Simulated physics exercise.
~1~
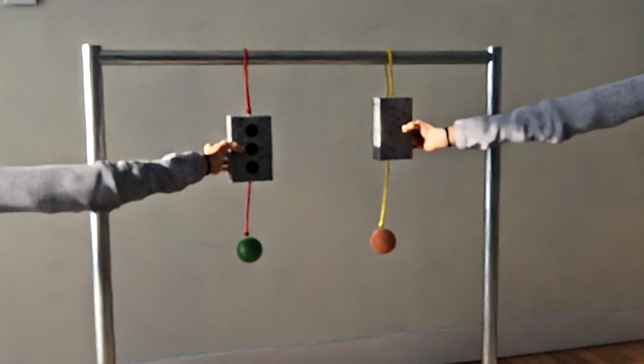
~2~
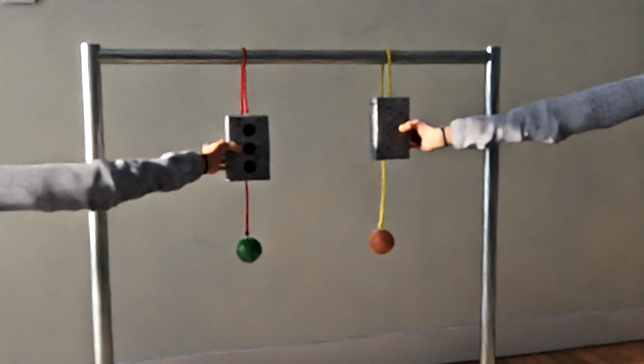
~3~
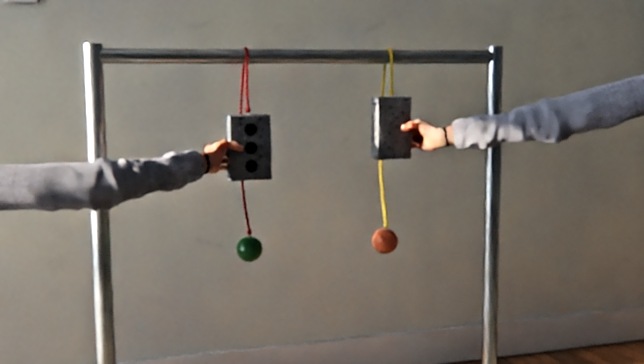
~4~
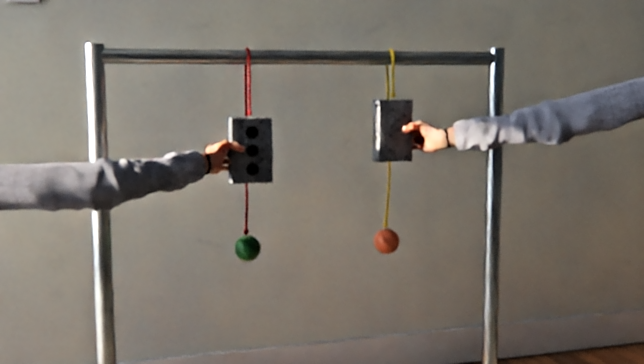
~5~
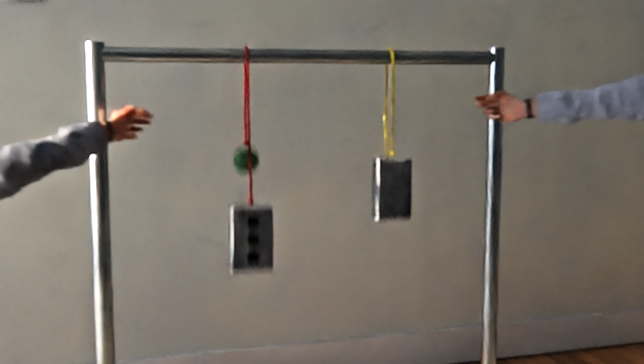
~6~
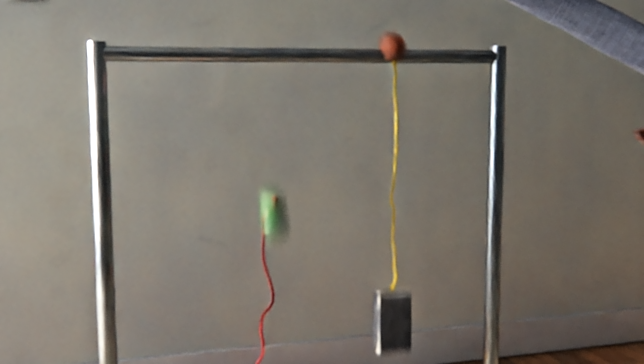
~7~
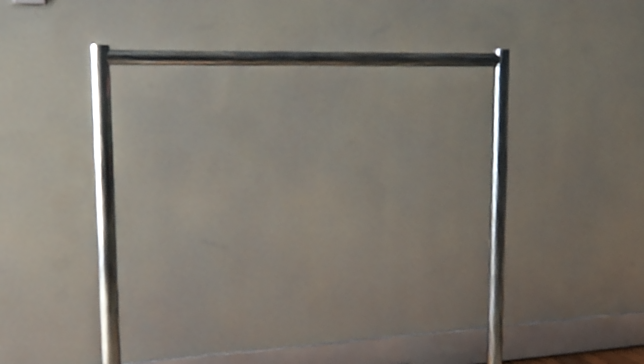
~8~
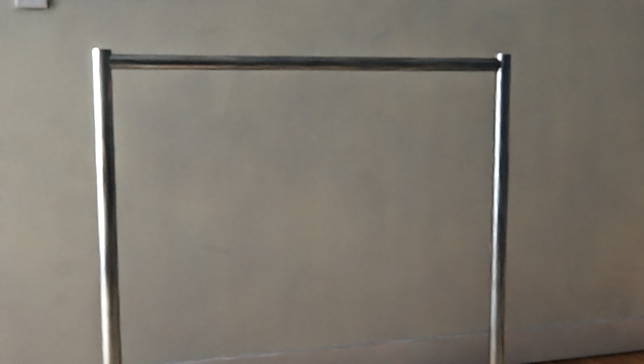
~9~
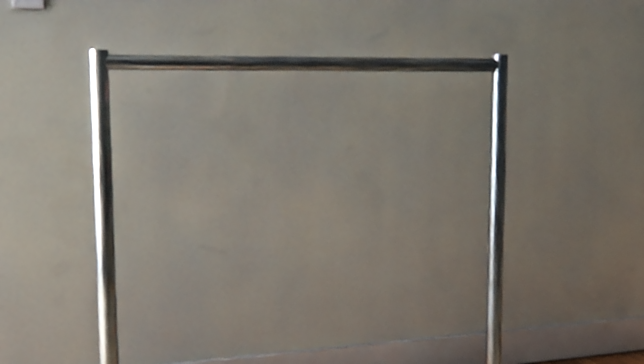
Against a plain grey wall, a metal rail on two posts holds a red cord at left and a yellow cord at right. A hand from each side steadies a dark block on its cord, with a green ball hanging below the left block and an orange ball below the right. Both hands let go and draw back, and the blocks drop as the balls rise. The red cord comes off the rail and falls with the green ball, while the orange ball reaches the bar. Then everything drops from sight, leaving the rail bare.
